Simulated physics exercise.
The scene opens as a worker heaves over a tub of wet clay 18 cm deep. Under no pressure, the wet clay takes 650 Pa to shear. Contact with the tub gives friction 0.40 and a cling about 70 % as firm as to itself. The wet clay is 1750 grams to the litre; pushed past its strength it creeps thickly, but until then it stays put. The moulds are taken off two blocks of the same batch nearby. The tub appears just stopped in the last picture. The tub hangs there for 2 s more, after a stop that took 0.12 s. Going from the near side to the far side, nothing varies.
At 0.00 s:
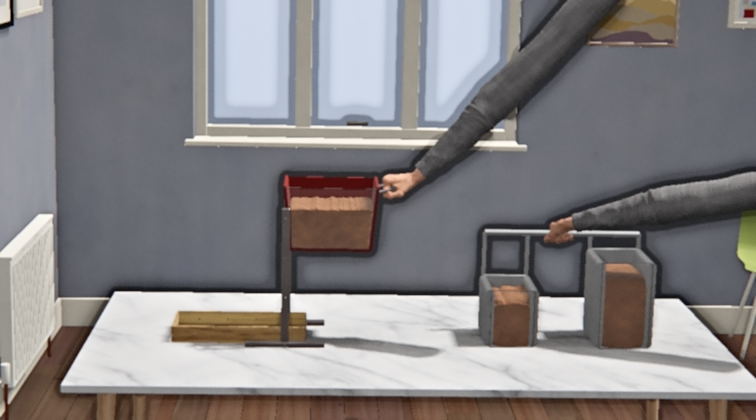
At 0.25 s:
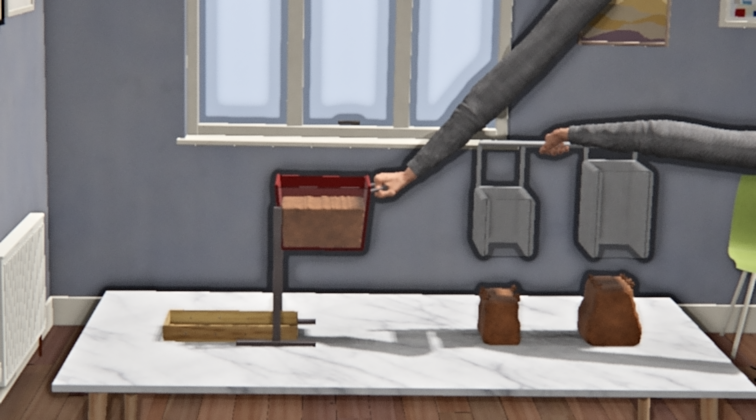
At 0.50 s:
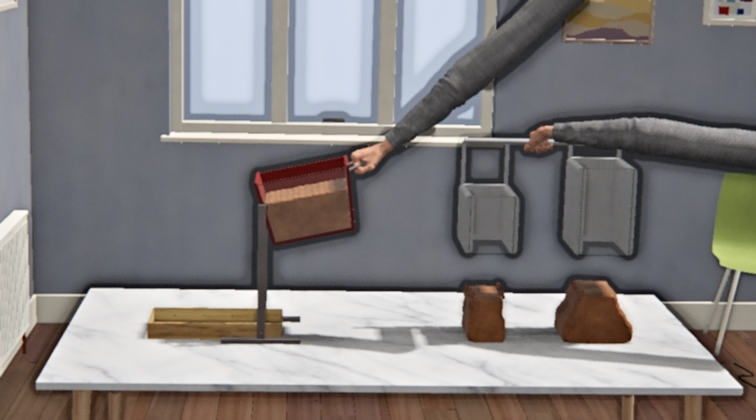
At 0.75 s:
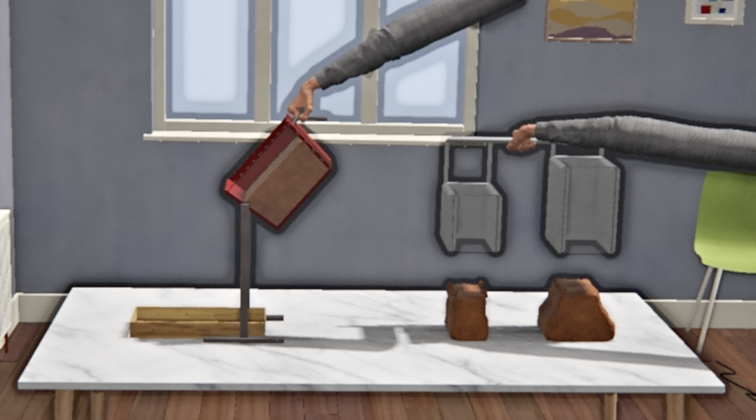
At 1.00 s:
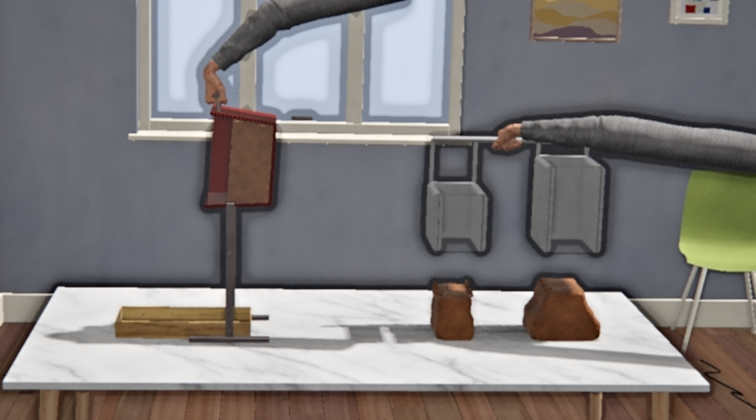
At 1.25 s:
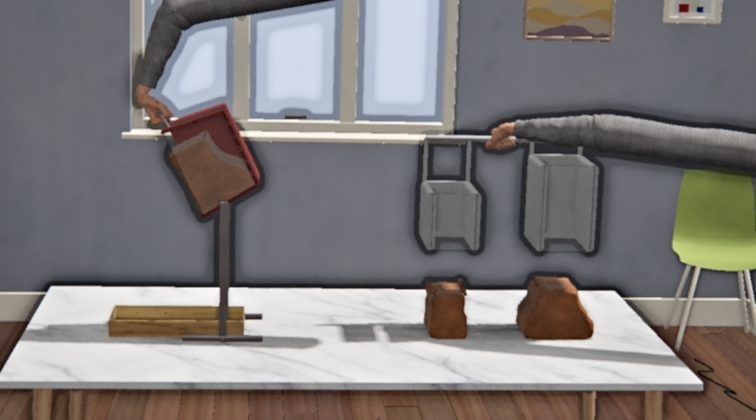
The video shows one hand lifting two grey moulds off brown clay blocks, the larger of which slumps, before another hand tips a red tub of clay leftward on its stand until it is partly upside down, the clay shifting inside.
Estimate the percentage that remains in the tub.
Something like 7 % remains.
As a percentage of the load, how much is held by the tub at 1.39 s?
Close to 30 in a hundred.
By 1.39 s, the tub is at 116 degrees and holds 30 %.
By 1.56 s, the tub is at 116 degrees and holds 7 %.
By 1.73 s, the tub is at 116 degrees and holds 7 %.
By 1.90 s, the tub is at 116 degrees and holds 7 %.
By 3.25 s, at the end, the tub is at 116 degrees and holds 7 %.
